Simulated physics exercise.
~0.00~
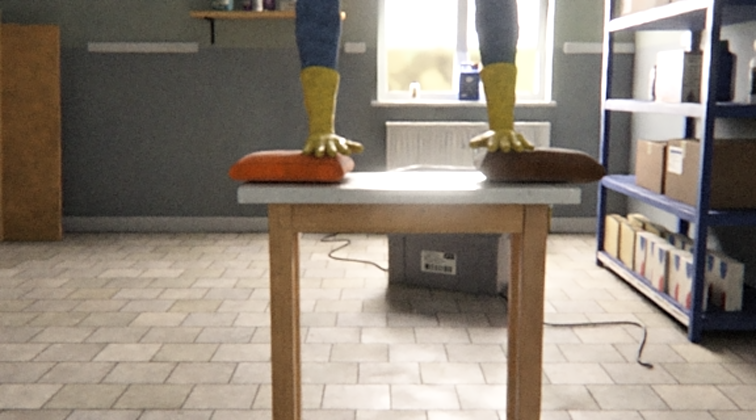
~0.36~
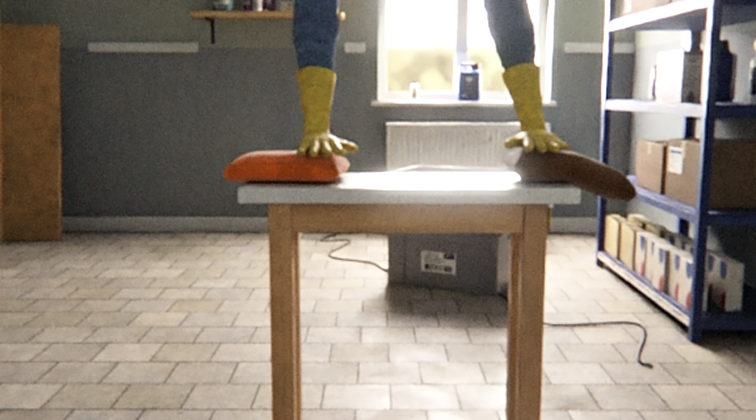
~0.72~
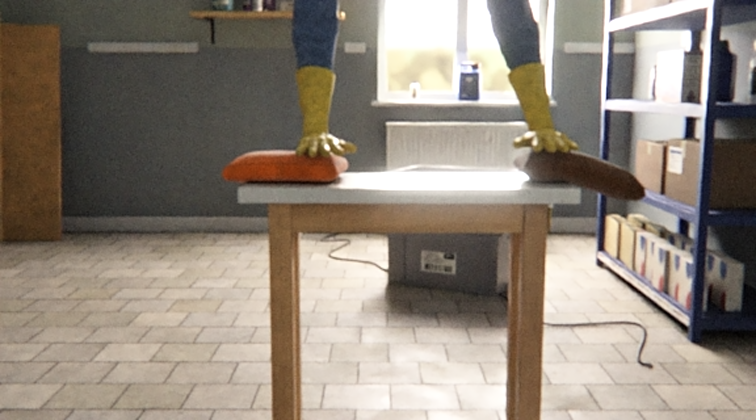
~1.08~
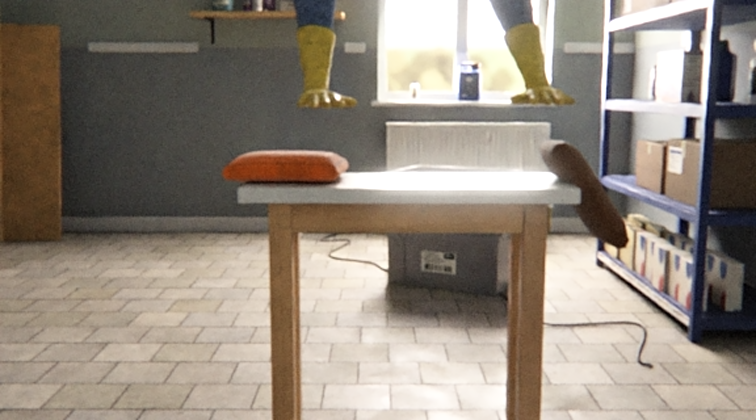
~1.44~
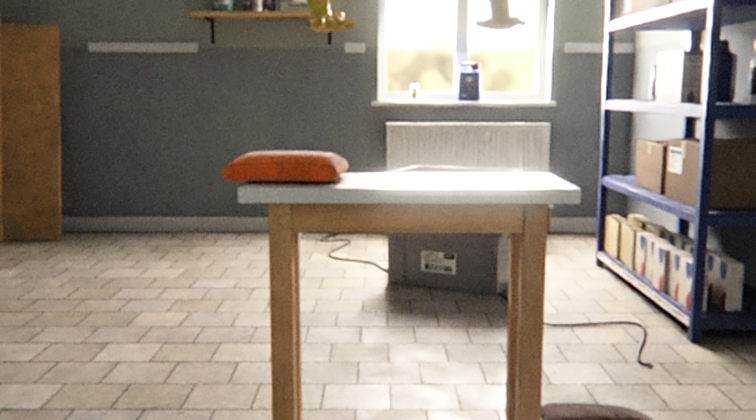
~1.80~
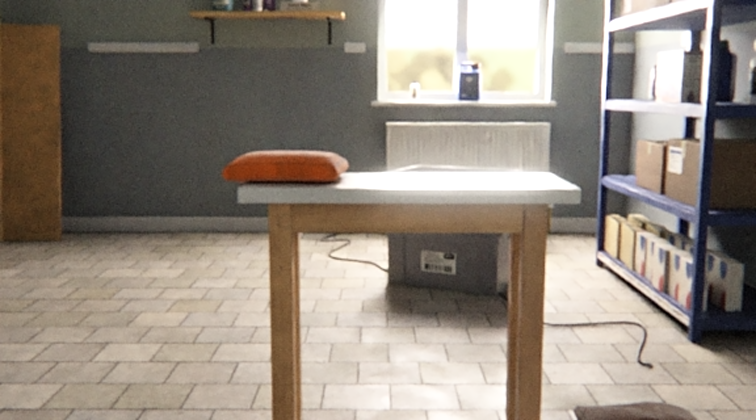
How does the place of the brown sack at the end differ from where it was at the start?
At the start the brown sack is on the right end of the bench top, under a gloved hand. At the end it lies on the floor near the bench's right leg.
